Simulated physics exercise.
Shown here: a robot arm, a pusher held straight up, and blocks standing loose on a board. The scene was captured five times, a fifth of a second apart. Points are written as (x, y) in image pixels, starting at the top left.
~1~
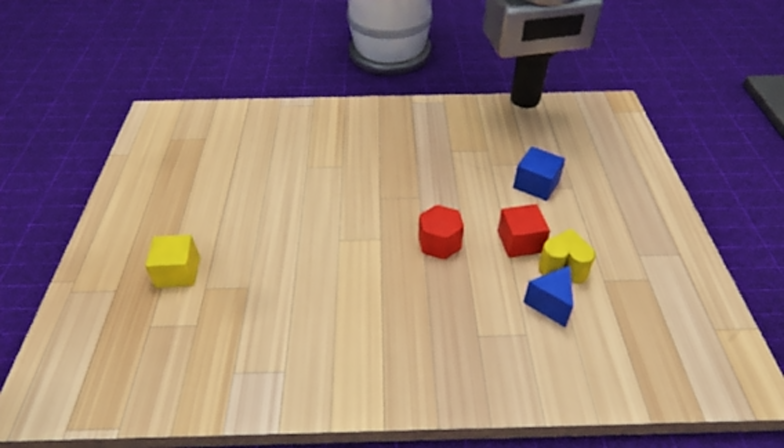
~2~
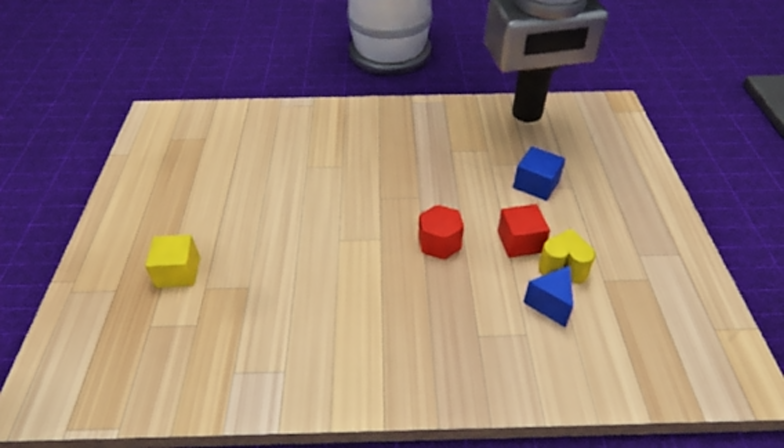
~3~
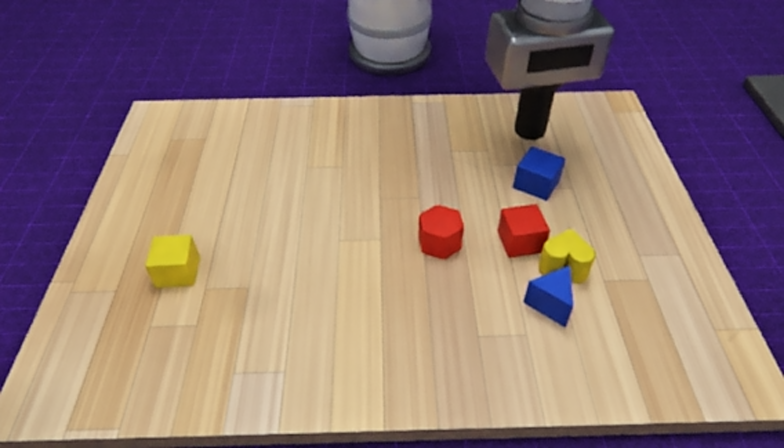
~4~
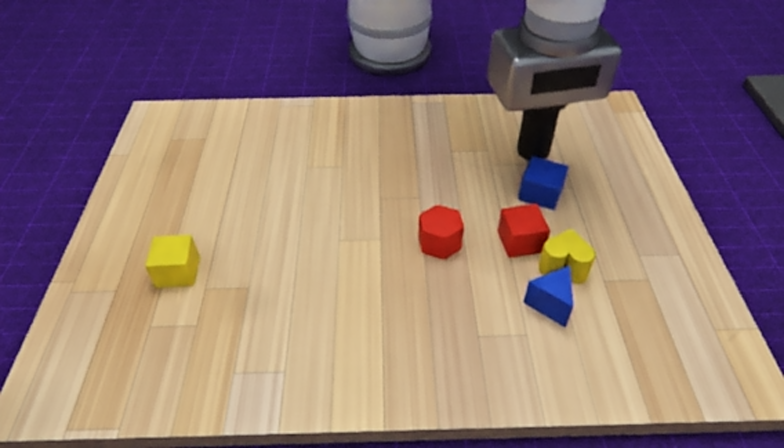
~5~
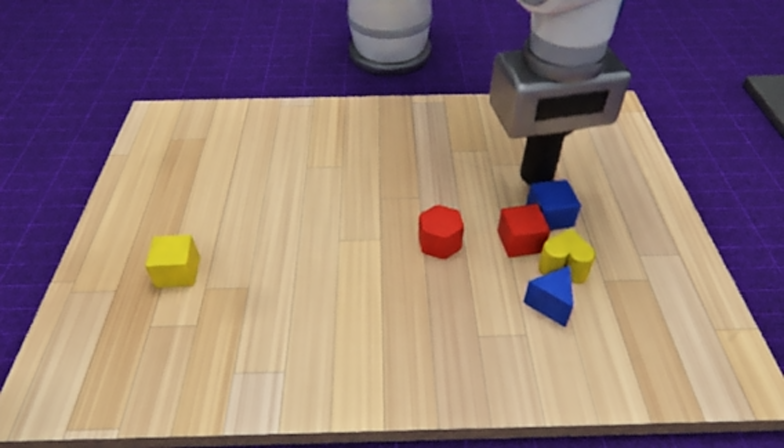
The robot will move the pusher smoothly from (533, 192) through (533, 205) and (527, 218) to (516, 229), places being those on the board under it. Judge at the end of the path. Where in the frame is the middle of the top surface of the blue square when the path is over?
The centre of its top will be at (566, 215).
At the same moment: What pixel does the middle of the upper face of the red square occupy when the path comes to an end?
It ends at (512, 238).
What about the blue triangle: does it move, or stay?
It stays.
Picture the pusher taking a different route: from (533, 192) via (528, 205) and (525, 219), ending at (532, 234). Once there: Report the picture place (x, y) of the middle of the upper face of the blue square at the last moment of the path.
It is going to be at (577, 220).
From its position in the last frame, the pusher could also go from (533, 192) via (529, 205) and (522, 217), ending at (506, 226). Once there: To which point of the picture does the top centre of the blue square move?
When the path ends, it will be at (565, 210).
The first path, step by step. Halfway along, pusher (534, 197); blue square (566, 211), turned 20° anticlockwise.
At the end, pusher (519, 215); red hexagonal block not moved; red square (512, 238); blue square (566, 215), turned 35° anticlockwise; blue triangle not moved; yellow heart block (575, 251), turned 15° clockwise.
